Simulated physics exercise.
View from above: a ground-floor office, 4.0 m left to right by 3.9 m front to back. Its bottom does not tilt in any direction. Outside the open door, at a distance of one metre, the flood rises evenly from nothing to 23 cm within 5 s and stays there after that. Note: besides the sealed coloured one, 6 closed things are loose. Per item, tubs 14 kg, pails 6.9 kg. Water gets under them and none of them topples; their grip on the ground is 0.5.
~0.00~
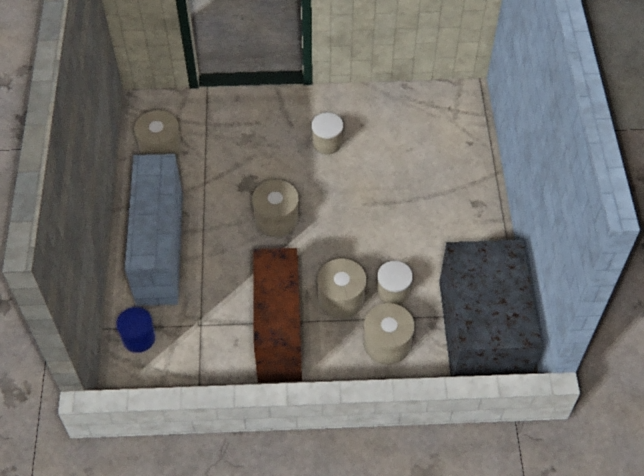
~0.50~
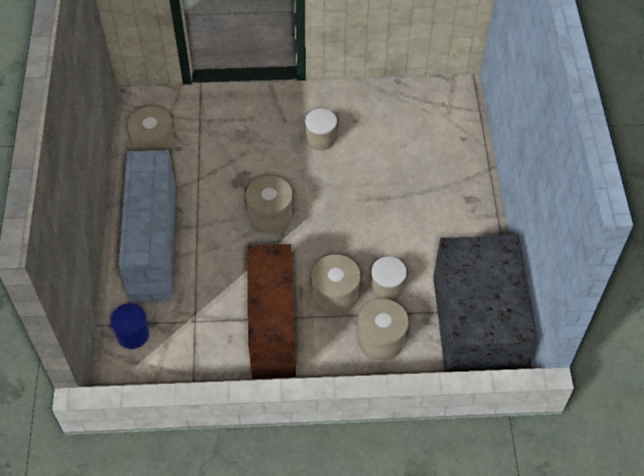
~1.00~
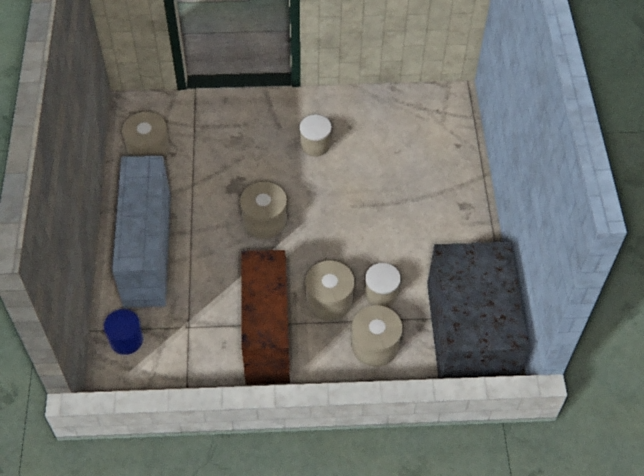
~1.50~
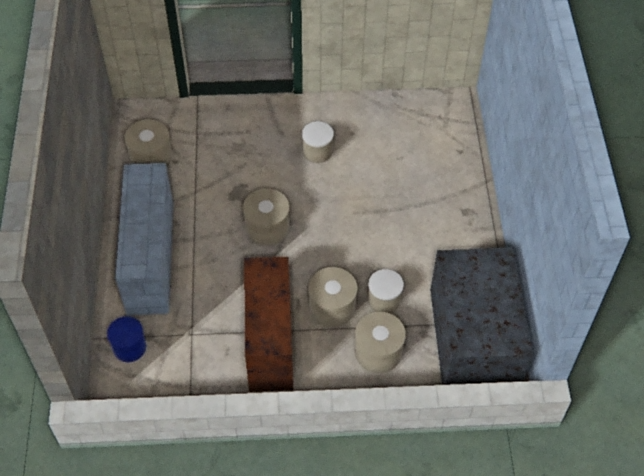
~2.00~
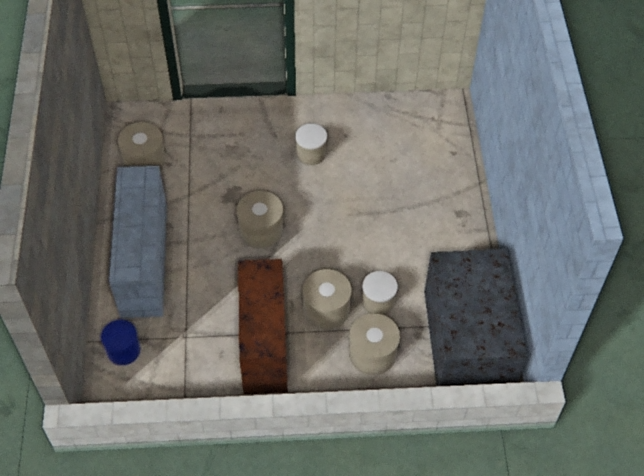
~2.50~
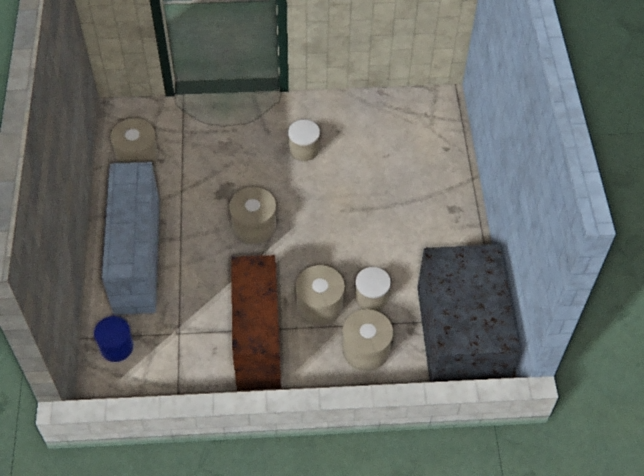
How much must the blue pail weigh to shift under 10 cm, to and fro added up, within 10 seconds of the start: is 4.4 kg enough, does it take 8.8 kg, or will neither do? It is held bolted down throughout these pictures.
Neither.
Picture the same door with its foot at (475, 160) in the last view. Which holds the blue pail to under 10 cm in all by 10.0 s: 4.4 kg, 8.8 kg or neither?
Lab note: Upper mass required.
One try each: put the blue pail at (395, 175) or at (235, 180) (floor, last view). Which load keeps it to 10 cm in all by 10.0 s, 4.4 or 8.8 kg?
In turn: The lighter mass suffices; no mass works.
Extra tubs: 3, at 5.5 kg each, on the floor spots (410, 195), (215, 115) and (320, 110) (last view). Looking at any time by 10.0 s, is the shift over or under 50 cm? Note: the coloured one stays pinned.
Listed in turn, they go beneath the bar, over the bar, beneath the bar.
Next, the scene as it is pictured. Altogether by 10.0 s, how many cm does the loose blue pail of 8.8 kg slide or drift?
Total path: Around 20 cm.
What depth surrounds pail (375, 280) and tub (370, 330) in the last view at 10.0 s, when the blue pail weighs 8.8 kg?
About 16 and 13 cm.
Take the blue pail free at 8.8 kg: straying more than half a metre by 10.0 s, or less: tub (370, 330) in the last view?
That one is below half a metre, as it turns out.
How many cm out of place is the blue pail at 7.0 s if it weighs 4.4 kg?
I'd put it at roughly 0 cm.
After 3.5 s the blue pail would be 0 cm from its start with 4.4 kg and 0 cm from its start with 8.8 kg; 0 cm of water round it then.
After 4.5 s the blue pail would be 0 cm from its start with 4.4 kg and 0 cm from its start with 8.8 kg; 0 cm of water round it then.
After 7.0 s the blue pail would be 0 cm from its start with 4.4 kg and 0 cm from its start with 8.8 kg; 1 cm of water round it then.
After 10.0 s the blue pail would be 25 cm from its start with 4.4 kg and 17 cm from its start with 8.8 kg; 11 cm of water round it then.
